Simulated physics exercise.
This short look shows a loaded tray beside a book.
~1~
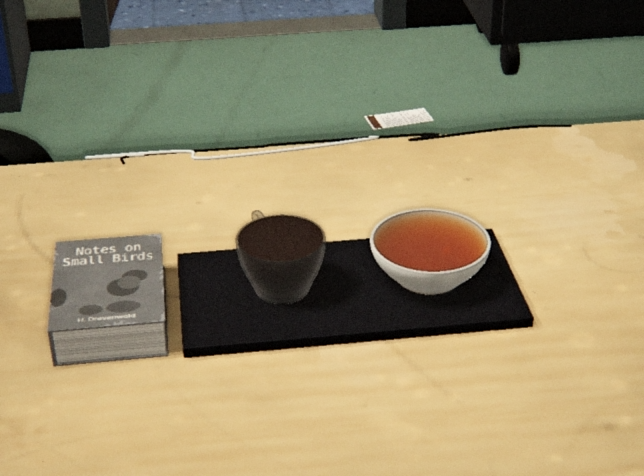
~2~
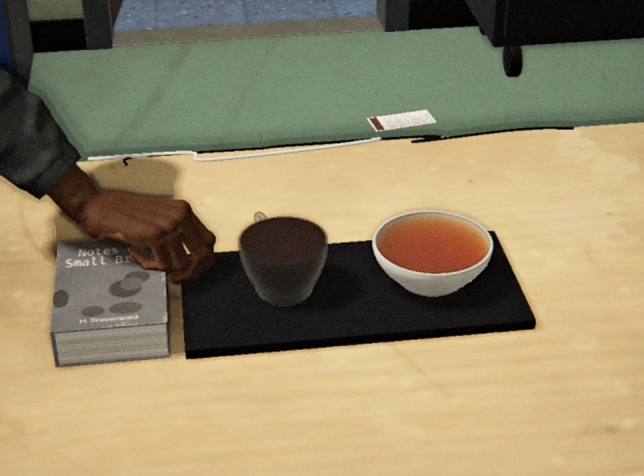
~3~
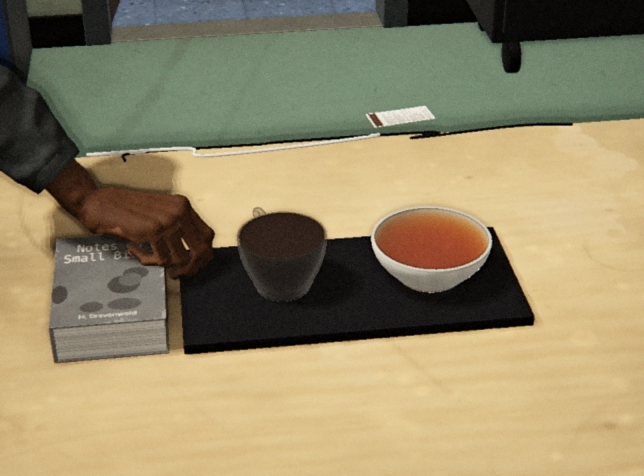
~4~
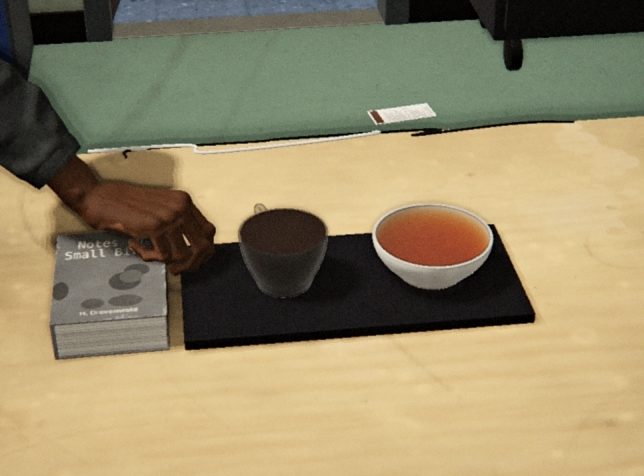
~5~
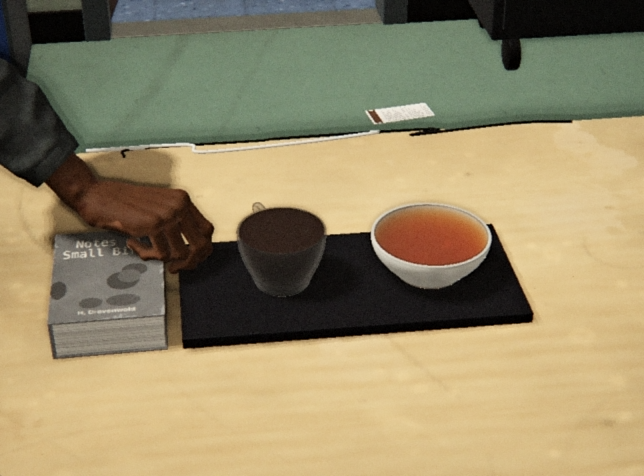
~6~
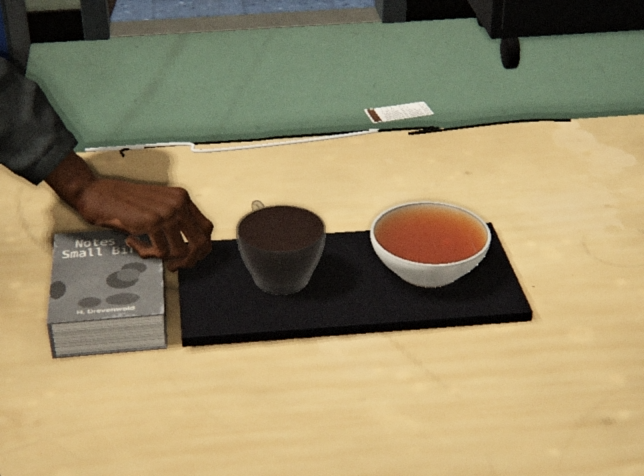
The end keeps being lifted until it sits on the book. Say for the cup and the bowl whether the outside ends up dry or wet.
Result: Cup: I expect some loss from it; bowl: I expect some loss from it.
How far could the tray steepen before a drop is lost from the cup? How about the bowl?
They'd go at something like 4 degrees and 2 degrees respectively.
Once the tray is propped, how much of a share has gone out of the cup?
10 %.
Next, the tray slopes by about 4°; cup, it has slopped over; bowl, it has slopped over.
After that, the tray slopes by about 9°; cup, it has slopped over; bowl, it has slopped over.
Finally, the tray slopes by about 8°, resting on the book; cup, it has slopped over; bowl, it has slopped over.
